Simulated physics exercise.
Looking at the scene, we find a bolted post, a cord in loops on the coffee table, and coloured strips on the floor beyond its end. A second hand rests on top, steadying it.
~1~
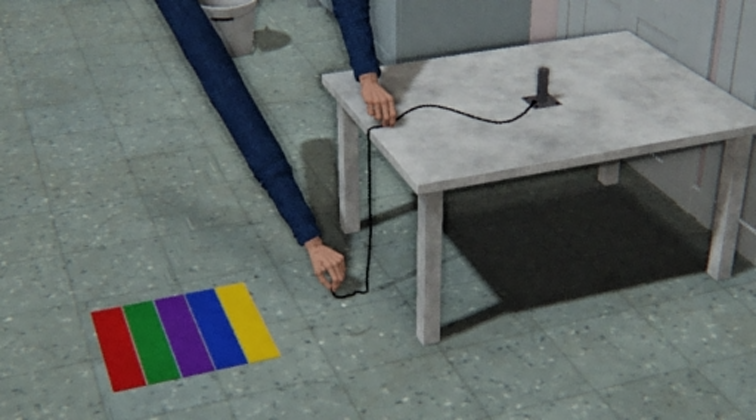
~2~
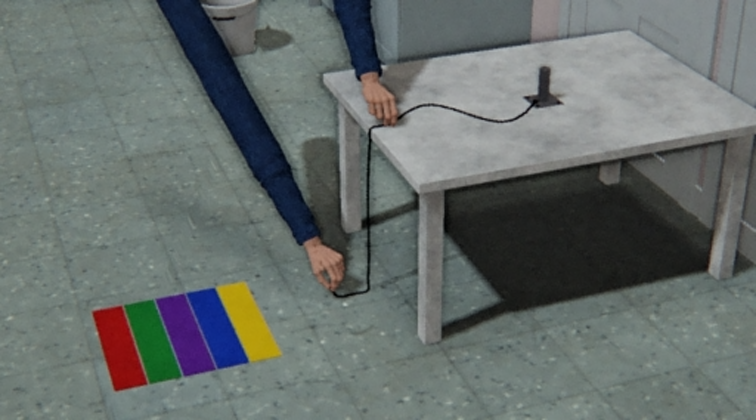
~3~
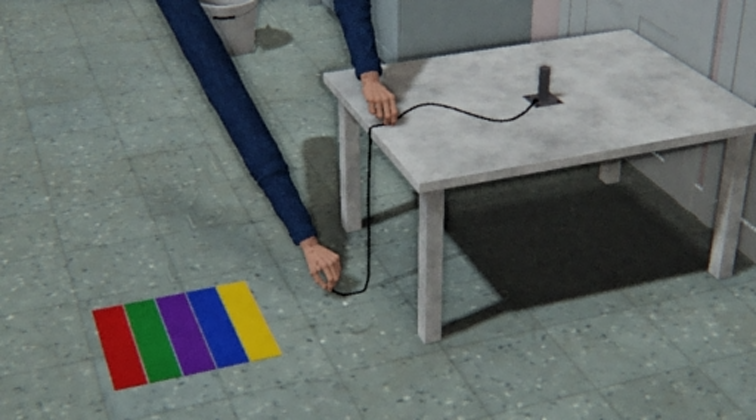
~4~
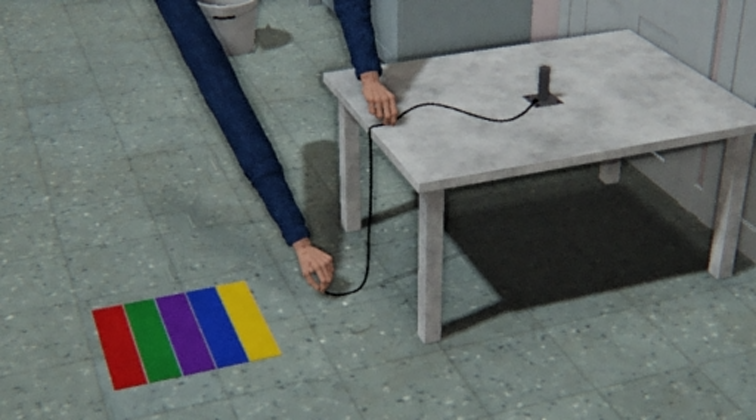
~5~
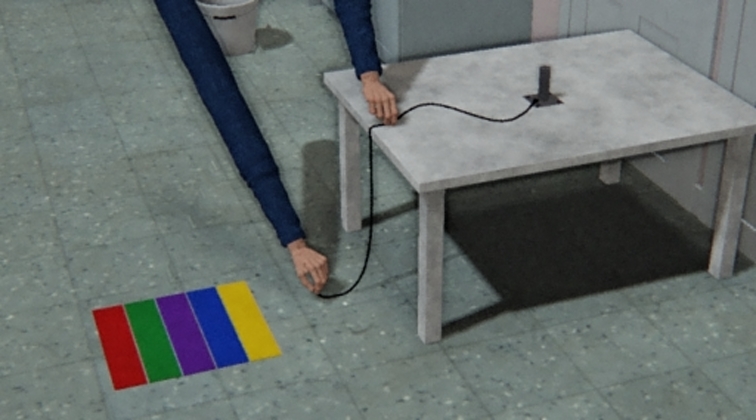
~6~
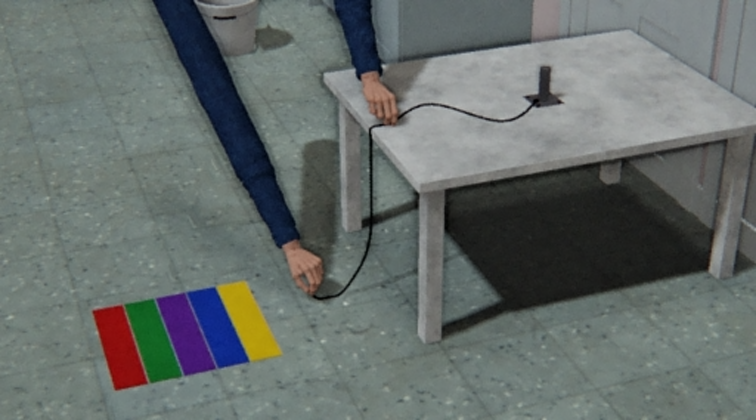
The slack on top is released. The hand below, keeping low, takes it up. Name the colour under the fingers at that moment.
Green.
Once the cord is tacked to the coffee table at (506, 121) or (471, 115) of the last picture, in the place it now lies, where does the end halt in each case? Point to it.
Try one gives about (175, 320); try two, about (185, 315).
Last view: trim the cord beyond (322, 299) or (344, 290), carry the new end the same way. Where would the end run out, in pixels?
For the first cut it's about (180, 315), and for the second about (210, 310).
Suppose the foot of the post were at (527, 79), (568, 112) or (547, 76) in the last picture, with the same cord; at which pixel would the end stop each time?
Roughly (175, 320), (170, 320) and (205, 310), try by try.
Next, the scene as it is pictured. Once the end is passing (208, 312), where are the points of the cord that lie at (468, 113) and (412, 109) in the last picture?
The first sits at about (439, 115) and the second at about (377, 126).
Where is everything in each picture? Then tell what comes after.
End (332, 288); yellow (259, 345); blue (226, 352); purple (193, 359); green (159, 366); red (126, 373), in the first frame.
End (331, 288); cord through (524, 114) (467, 114) (406, 113) (370, 147) (368, 211) (368, 274), in the second frame.
End (327, 288), in the third frame.
End (320, 289); cord through (524, 113) (467, 113) (406, 112) (370, 146) (370, 210) (367, 274), in the fourth frame.
End (315, 290), in the fifth frame.
End (310, 291); cord through (524, 113) (468, 113) (407, 112) (371, 146) (371, 210) (356, 274), in the sixth frame.
Early on, end near (208, 312); over blue.
Midway, end near (172, 319); over purple.
At the end of the slack, end near (152, 323); over green. The green one.
